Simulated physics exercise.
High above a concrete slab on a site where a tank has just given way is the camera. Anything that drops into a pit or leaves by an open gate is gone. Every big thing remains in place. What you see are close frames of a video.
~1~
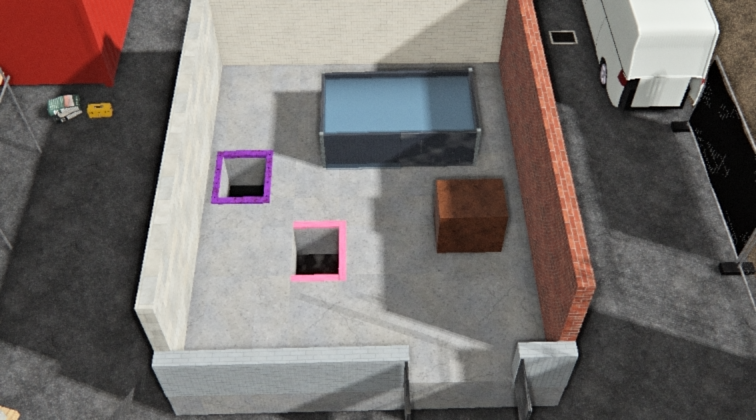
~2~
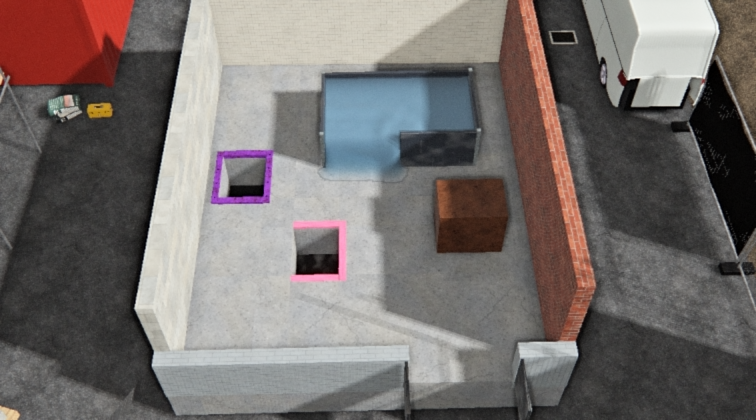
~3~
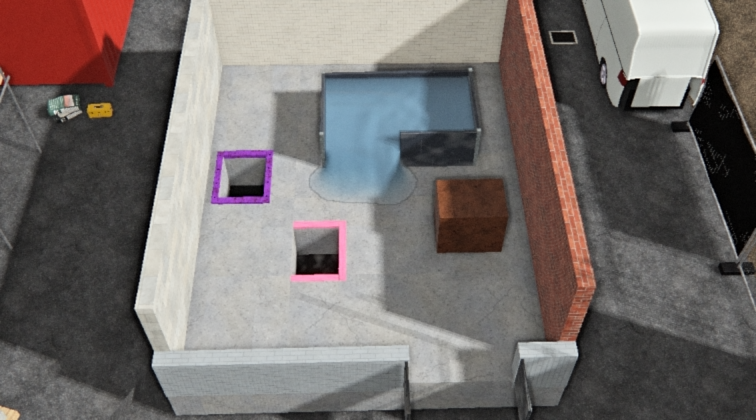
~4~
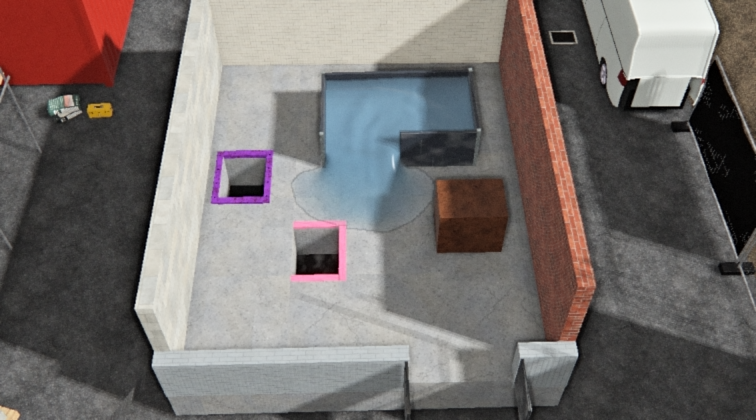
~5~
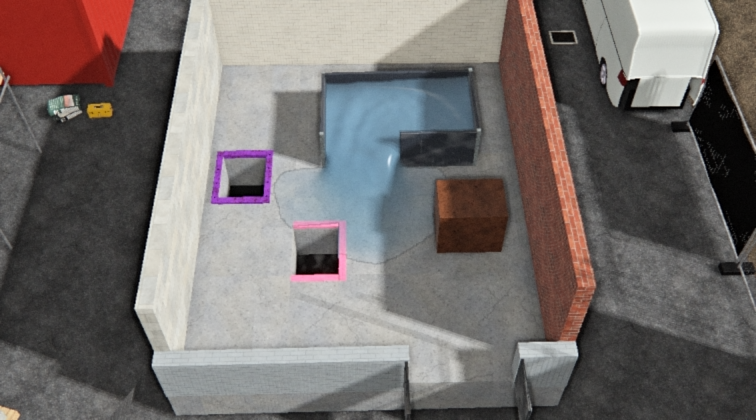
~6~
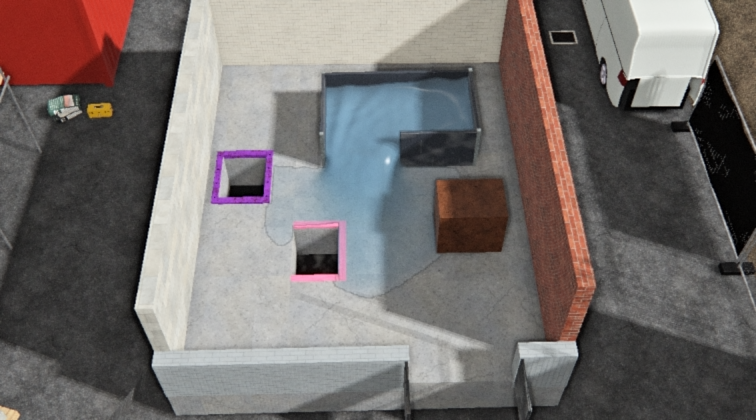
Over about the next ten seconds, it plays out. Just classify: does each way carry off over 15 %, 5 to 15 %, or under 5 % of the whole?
The gate carries off over 15 %; the pink pit carries off over 15 %; the purple pit carries off under 5 %.
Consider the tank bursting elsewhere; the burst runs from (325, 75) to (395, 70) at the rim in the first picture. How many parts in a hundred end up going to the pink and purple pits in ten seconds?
Shares: Pink at 6 percent, purple at 20 percent.
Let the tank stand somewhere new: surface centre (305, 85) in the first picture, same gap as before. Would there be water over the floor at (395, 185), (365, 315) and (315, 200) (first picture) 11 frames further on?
Well, first one stays dry, second one stays dry, third one got wet.
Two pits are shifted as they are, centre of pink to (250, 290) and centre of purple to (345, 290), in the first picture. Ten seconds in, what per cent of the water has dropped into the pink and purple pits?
Pink gets 25 in a hundred; purple gets 25 in a hundred.
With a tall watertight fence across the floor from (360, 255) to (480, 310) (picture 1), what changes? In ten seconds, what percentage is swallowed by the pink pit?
Share, pink pit - 45 in a hundred.
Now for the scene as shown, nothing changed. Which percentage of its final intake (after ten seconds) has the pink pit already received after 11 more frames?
That comes out to 35 per cent by my count.
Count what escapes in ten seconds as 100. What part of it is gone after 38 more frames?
Share gone by then: About 75 %.
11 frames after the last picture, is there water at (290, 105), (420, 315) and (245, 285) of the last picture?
The readings in sequence are waterless, watered, watered.
A moment on, water covers 35 % of the floor; the gate 0 %, the pink pit 7 %, the purple pit 0 %.
Next, water covers 50 % of the floor; the gate 4 %, the pink pit 14 %, the purple pit 0 %.
Then, water covers 50 % of the floor; the gate 11 %, the pink pit 21 %, the purple pit 0 %.
Later, water covers 60 % of the floor; the gate 19 %, the pink pit 31 %, the purple pit 0 %.
In the end, water covers 70 % of the floor; the gate 25 %, the pink pit 40 %, the purple pit 1 %.
